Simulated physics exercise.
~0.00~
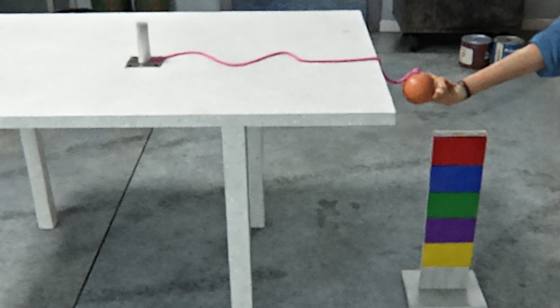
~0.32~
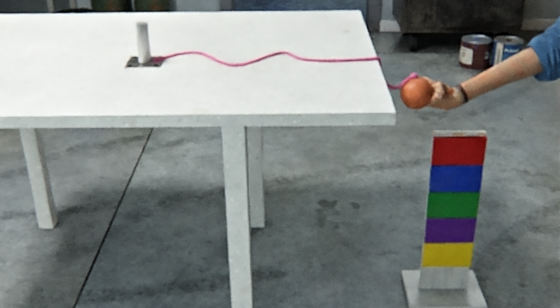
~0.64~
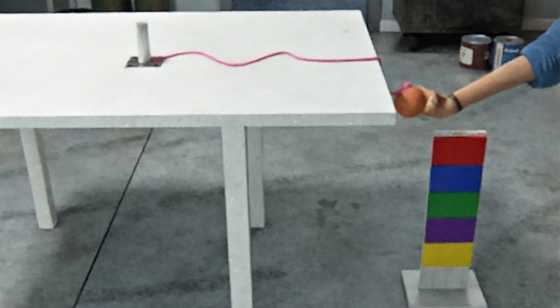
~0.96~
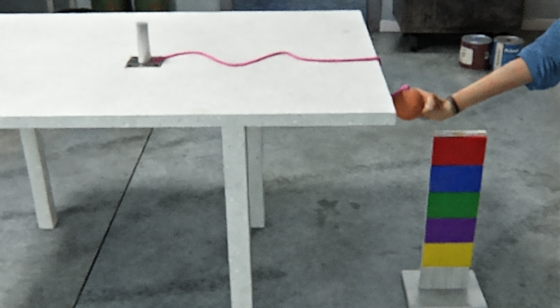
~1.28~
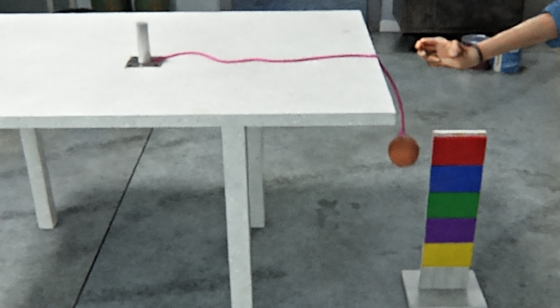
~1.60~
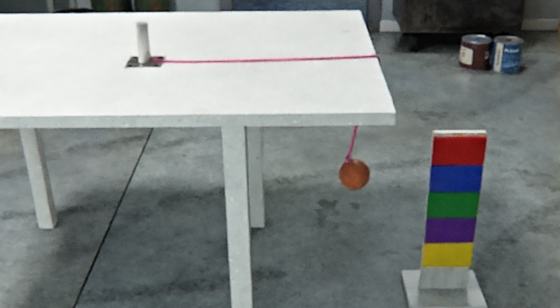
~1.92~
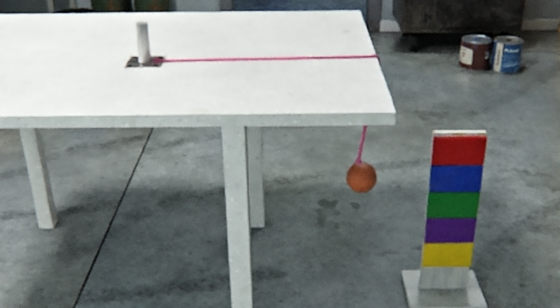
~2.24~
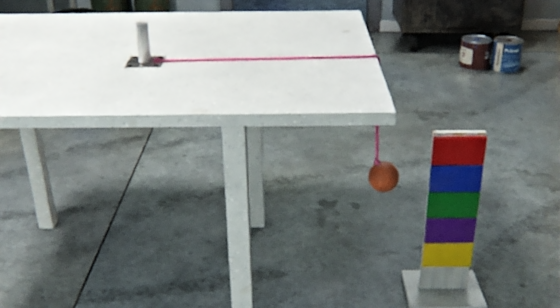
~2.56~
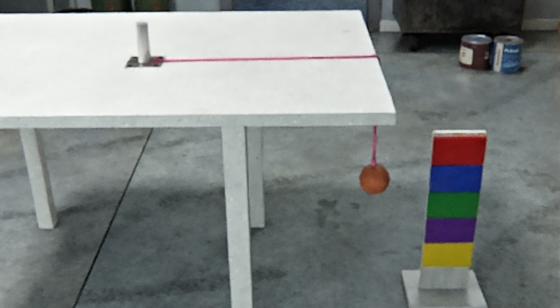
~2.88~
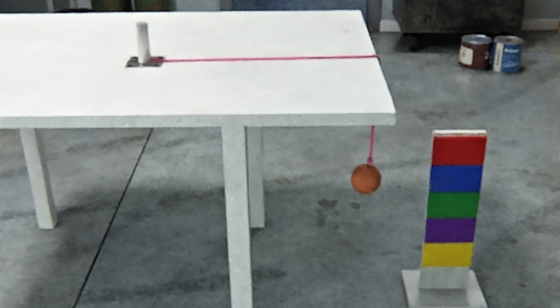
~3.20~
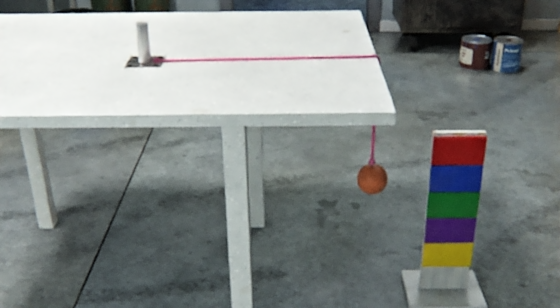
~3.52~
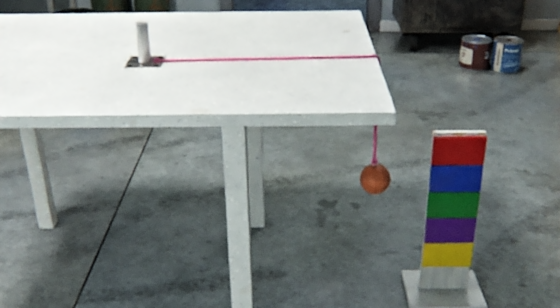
An orange ball is held by a hand just off the right end of a white table, its pink cord lying in loose waves back to a short post. The hand shifts it slightly left and down, then lets go and draws back out of view. The ball drops beside a stand of coloured bands, and the cord pulls straight across the tabletop. It swings left under the table's edge, then sways right and back in shrinking swings. Finally it hangs nearly still below the edge, level with the blue band.
